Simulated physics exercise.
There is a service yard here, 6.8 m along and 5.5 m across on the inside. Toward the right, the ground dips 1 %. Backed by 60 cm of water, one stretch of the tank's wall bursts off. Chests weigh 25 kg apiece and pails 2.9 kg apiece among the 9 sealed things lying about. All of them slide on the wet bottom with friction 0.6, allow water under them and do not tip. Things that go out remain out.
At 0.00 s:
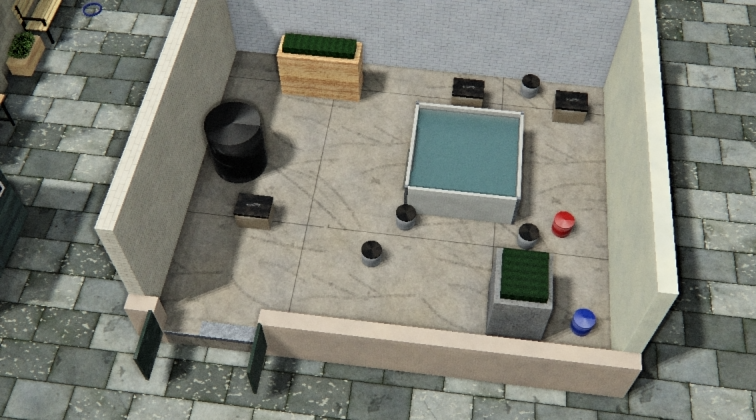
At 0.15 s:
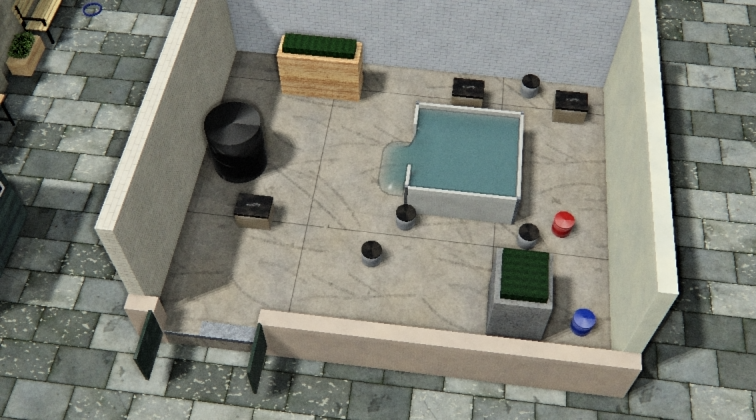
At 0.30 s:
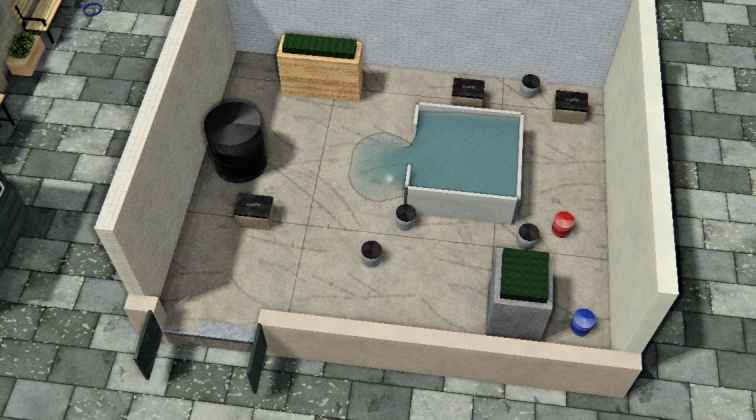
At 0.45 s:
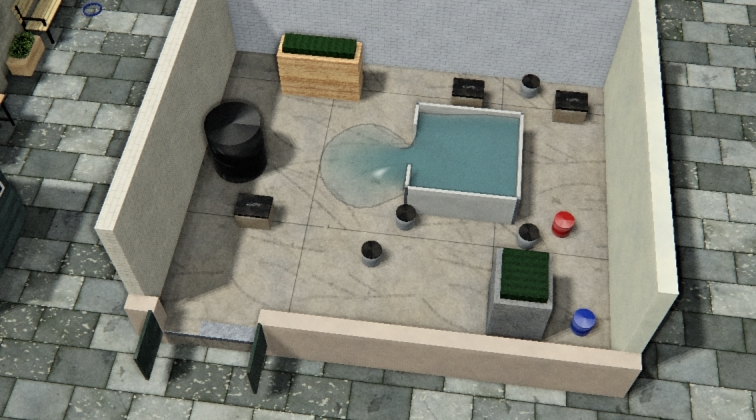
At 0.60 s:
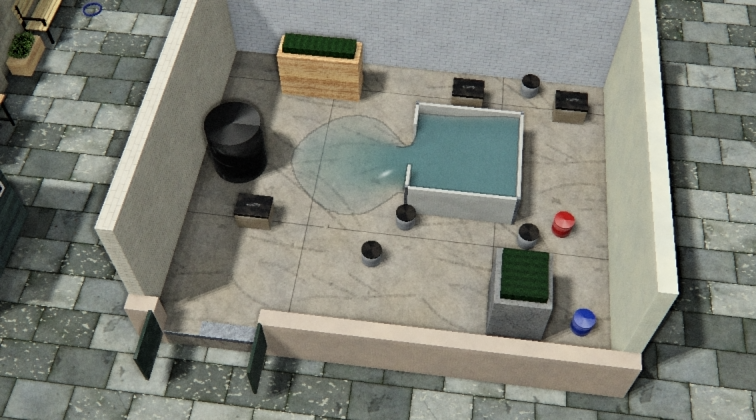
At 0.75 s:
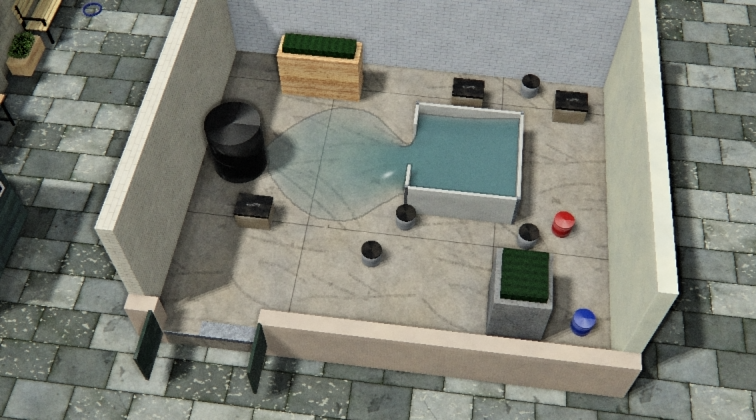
At the start, a walled yard holds a full square tank of water among planters, dark pots, and a red and a blue pail. Then part of the tank's left wall opens and water pours onto the paving. The rounded puddle spreads steadily leftward toward the black barrel, while the pails stay still.
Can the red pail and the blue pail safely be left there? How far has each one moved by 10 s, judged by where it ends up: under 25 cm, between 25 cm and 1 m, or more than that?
In order: Red pail: Scarcely budges; blue pail: Scarcely budges.
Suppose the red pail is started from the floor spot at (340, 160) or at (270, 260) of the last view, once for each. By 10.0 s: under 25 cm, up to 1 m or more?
In that order: It travels far; it gets carried off.
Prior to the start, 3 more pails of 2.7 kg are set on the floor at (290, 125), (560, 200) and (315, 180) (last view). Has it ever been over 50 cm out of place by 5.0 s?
Note, same order as listed: Beyond the limit, inside the limit, beyond the limit.
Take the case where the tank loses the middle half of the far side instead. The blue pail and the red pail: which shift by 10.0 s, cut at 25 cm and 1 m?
If so, the blue pail shifts a bit, the red pail is washed away.
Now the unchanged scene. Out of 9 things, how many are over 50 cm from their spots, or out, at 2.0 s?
The number comes to 0.
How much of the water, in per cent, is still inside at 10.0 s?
Roughly 82 percent.
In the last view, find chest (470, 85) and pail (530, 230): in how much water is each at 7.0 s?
Close to 4 and 0 centimetres.
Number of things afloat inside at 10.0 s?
0.
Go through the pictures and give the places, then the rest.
The first picture shows the red pail at (564, 220) rests on the ground; the blue pail at (584, 318), on the bottom; 3.0 m2 under water; 0 of 9 have shifted.
The second picture shows the red pail at (564, 220), on the bottom; the blue pail at (584, 318), on the bottom; water covers 3.4 m2; 0 of 9 have shifted.
The third picture shows the red pail at (564, 220) rests on the ground; the blue pail at (584, 318), on the bottom; water covers 4.1 m2; 0 of 9 have shifted.
The fourth picture shows the red pail at (564, 220) rests on the ground; the blue pail at (584, 318) rests on the ground; water covers 5.0 m2; 0 of 9 have shifted.
The fifth picture shows the red pail at (564, 220) rests on the ground; the blue pail at (584, 318), on the bottom; 6.0 m2 under water; 0 of 9 have shifted.
The sixth picture shows the red pail at (564, 220) rests on the ground; the blue pail at (584, 318) rests on the ground; water covers 7.1 m2; 0 of 9 have shifted.
After 2.0 s the red pail is near (564, 220), 0.0 m from its start, aground; the blue pail is near (584, 318), 0.0 m from its start, aground; 0 of 9 are out; 0 afloat.
After 4.5 s the red pail is near (564, 220), 0.0 m from its start, aground; the blue pail is near (584, 318), 0.0 m from its start, aground; 0 of 9 are out; 0 afloat.
After 7.0 s the red pail is near (564, 220), 0.0 m from its start, aground; the blue pail is near (584, 318), 0.0 m from its start, aground; 0 of 9 are out; 0 afloat.
After 10.0 s the red pail is near (564, 220), 0.0 m from its start, aground; the blue pail is near (584, 318), 0.0 m from its start, aground; 0 of 9 are out; 0 afloat.
